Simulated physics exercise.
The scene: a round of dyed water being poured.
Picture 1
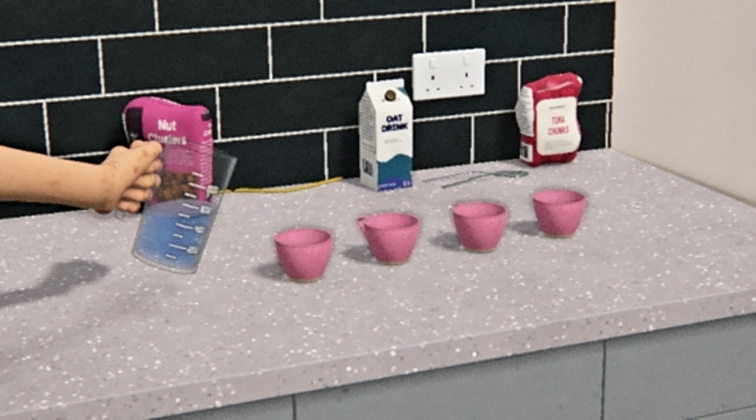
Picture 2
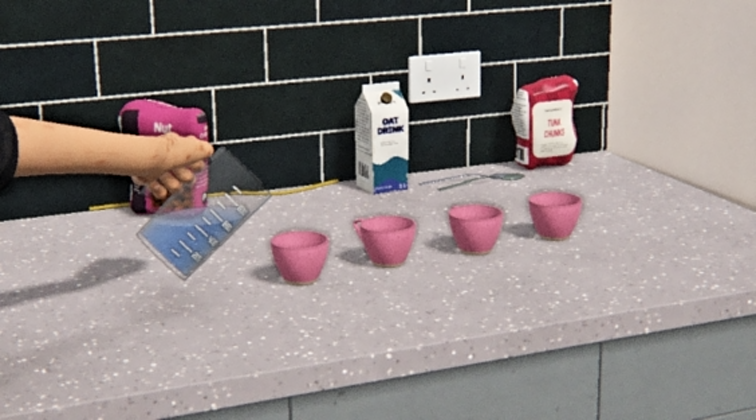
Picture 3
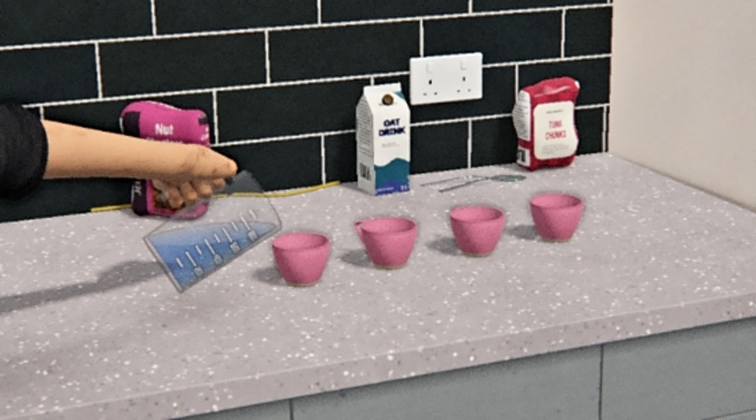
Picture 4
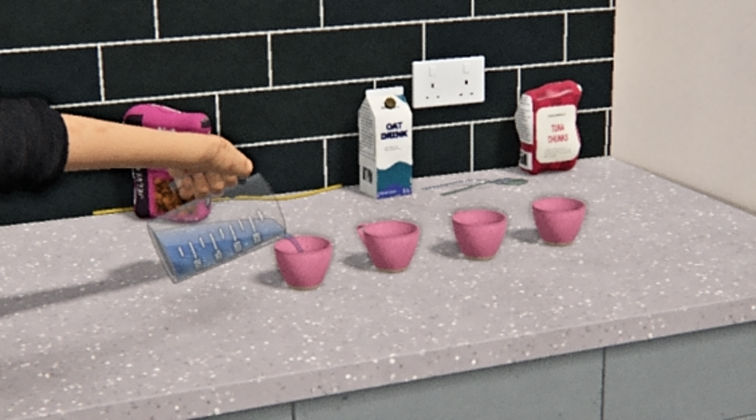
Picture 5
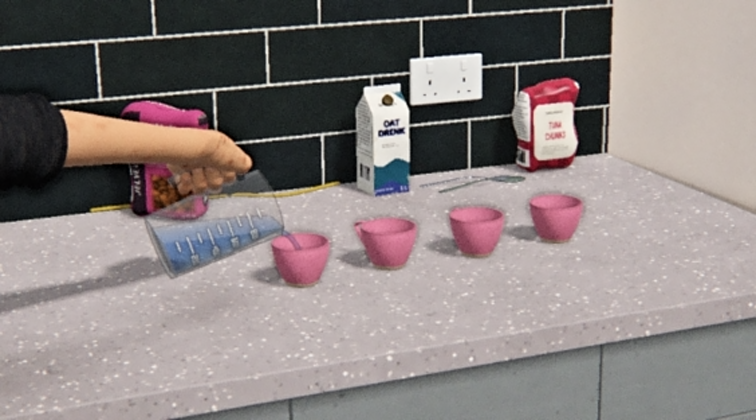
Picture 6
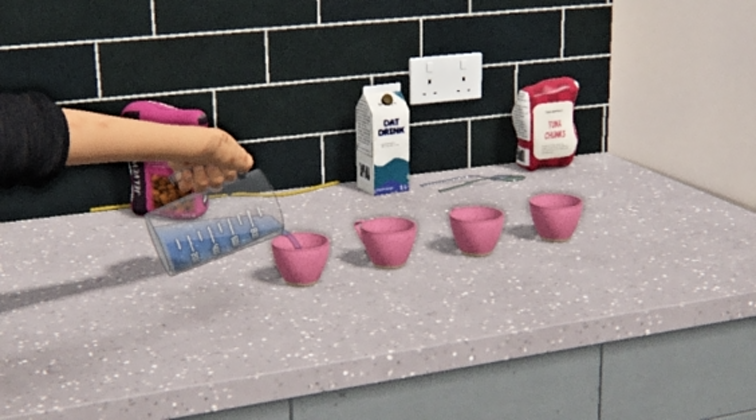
At first, a hand lifts a clear jug of blue liquid on the left of a speckled counter, beside four pink cups in a row. The hand brings the jug closer to the nearest cup, tilting it further. Then a thin stream runs from the jug into that leftmost cup while the other cups stay still.
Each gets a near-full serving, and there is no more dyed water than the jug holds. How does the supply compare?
It falls short.
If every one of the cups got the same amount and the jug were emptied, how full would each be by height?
Roughly 70 per cent.
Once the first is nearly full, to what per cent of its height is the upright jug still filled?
Close to 30 %.
Soon after, the first is about three quarters full.
Later, the first is done and the jug has about two thirds of its load.
In the end, the jug is empty with two filled and the next at about three quarters of a serving.
